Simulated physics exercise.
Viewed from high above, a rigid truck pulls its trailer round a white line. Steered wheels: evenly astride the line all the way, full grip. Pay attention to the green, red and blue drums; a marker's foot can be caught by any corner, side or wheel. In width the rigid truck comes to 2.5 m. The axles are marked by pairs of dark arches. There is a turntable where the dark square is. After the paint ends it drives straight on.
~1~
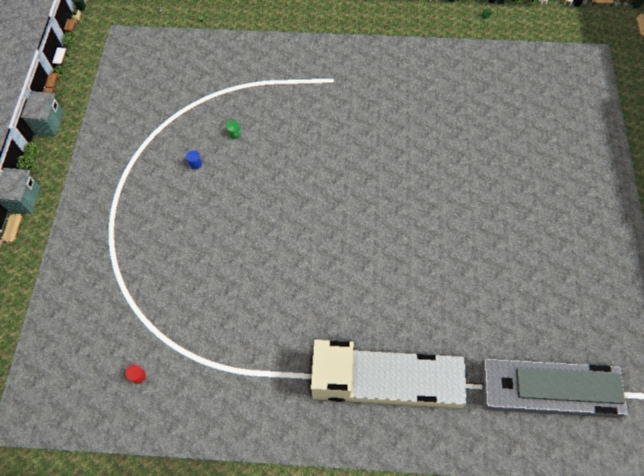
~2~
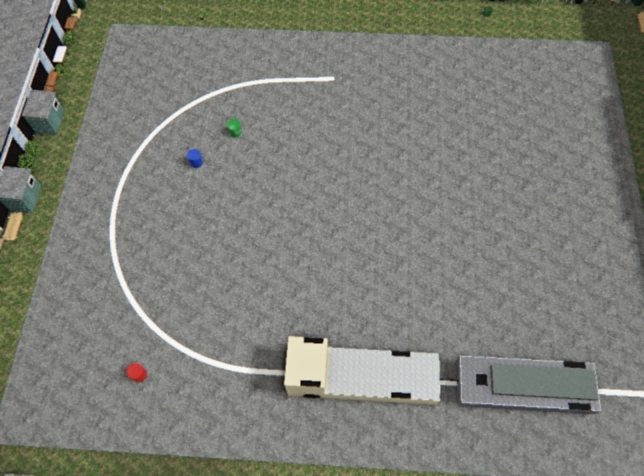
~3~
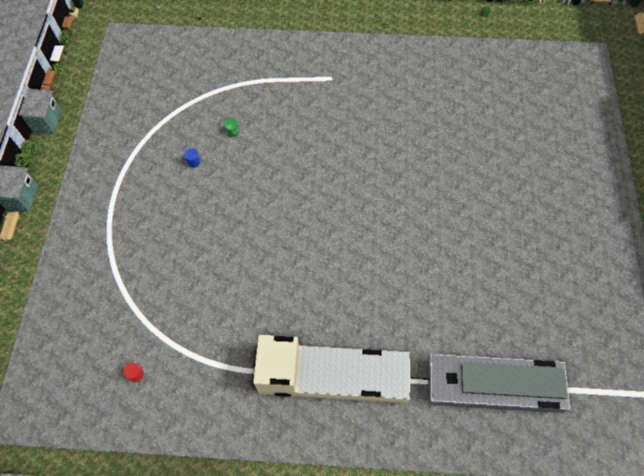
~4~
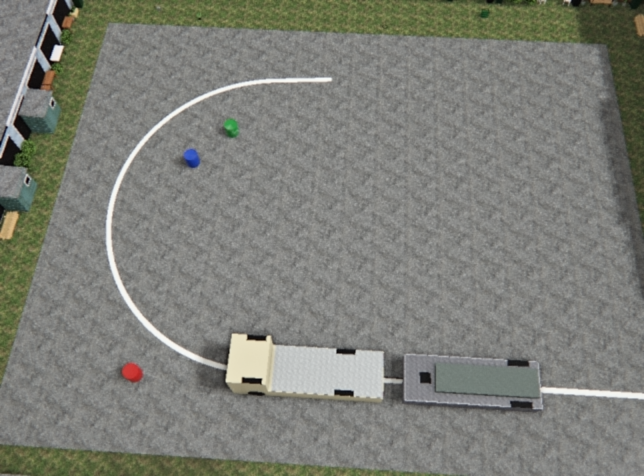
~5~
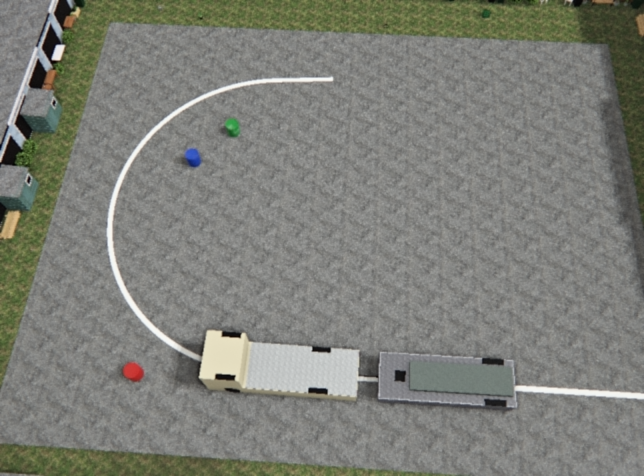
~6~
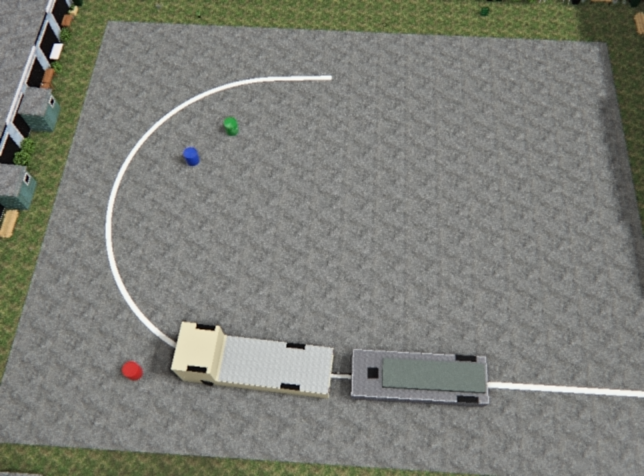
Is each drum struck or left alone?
Green - struck; red - left alone; blue - struck.
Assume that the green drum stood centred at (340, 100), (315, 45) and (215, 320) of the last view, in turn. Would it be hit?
The first place gets a hit, the second no contact, the third a hit.
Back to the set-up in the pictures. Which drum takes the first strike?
It's the blue one.
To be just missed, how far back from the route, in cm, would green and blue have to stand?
Green about 50 and blue about 40.
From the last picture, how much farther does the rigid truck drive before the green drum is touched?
35.0 m.
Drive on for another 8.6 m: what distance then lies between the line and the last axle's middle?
Looks like around 20 cm away from it.
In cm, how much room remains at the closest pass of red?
Red: 40.
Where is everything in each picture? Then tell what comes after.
Nose (317, 371); last axle (603, 389); still straight; green (234, 130), red (136, 375), blue (194, 161); 1 trailer, in the first frame.
Nose (292, 368); last axle (577, 385); still straight, in the second frame.
Nose (262, 366); last axle (547, 384); still straight, in the third frame.
Nose (236, 365); last axle (520, 384); still straight, in the fourth frame.
Nose (212, 362); last axle (494, 382); turned 1°, in the fifth frame.
Nose (186, 353); last axle (467, 378); turned 3°; green (231, 127), red (133, 371), blue (192, 157), in the sixth frame.
With 2.5 m more driven, the last axle is at (421, 376) of the last picture, on the line; red has been passed with 40 cm to spare.
With 9.8 m more driven, the last axle is at (295, 362) of the last picture, 30 cm off the line.
With 31.0 m more driven, the last axle is at (152, 174) of the last picture, 255 cm off the line; the trailer has hit blue.
With 35.2 m more driven, the last axle is at (182, 134) of the last picture, 265 cm off the line; the trailer has hit green.
With 49.2 m more driven, the last axle is at (364, 73) of the last picture, 65 cm off the line; 2 of 3 struck in all.
